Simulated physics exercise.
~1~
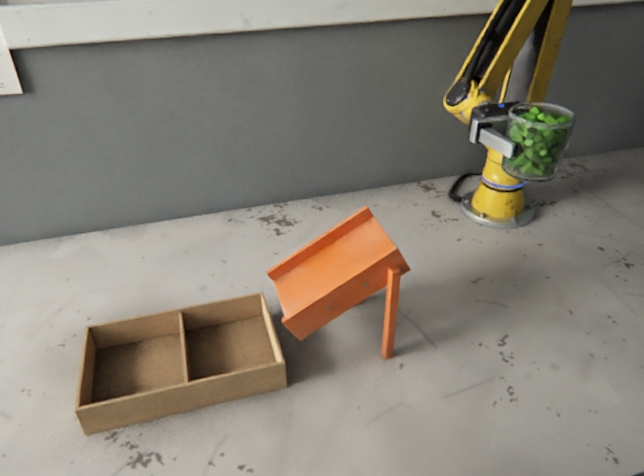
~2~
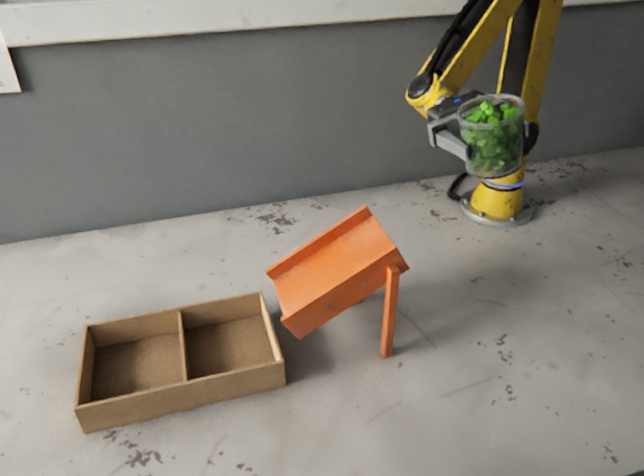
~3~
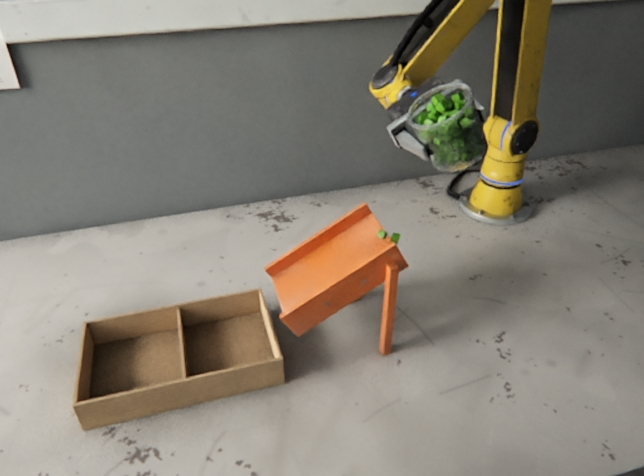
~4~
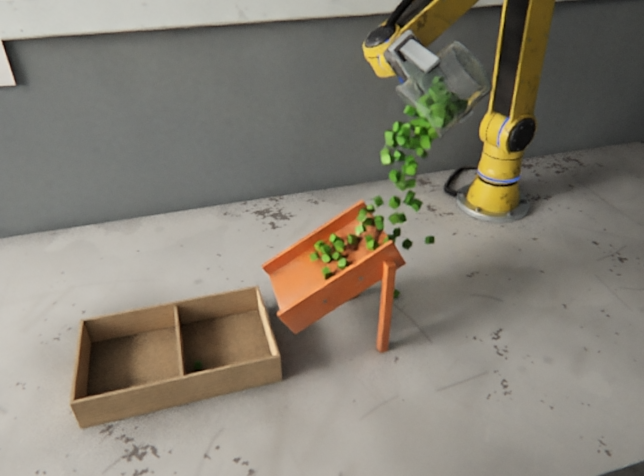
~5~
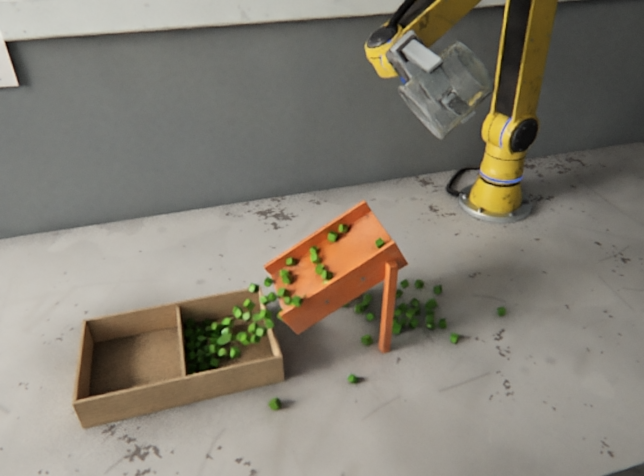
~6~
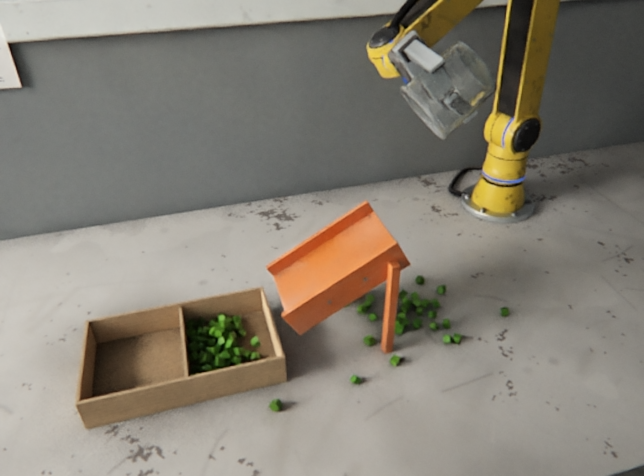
The footage shows a yellow robot arm carrying a clear tumbler of green dice left and tipping it over an orange chute, which guides many into the right compartment of a divided wooden box, while others end scattered on the table and the left compartment stays empty.
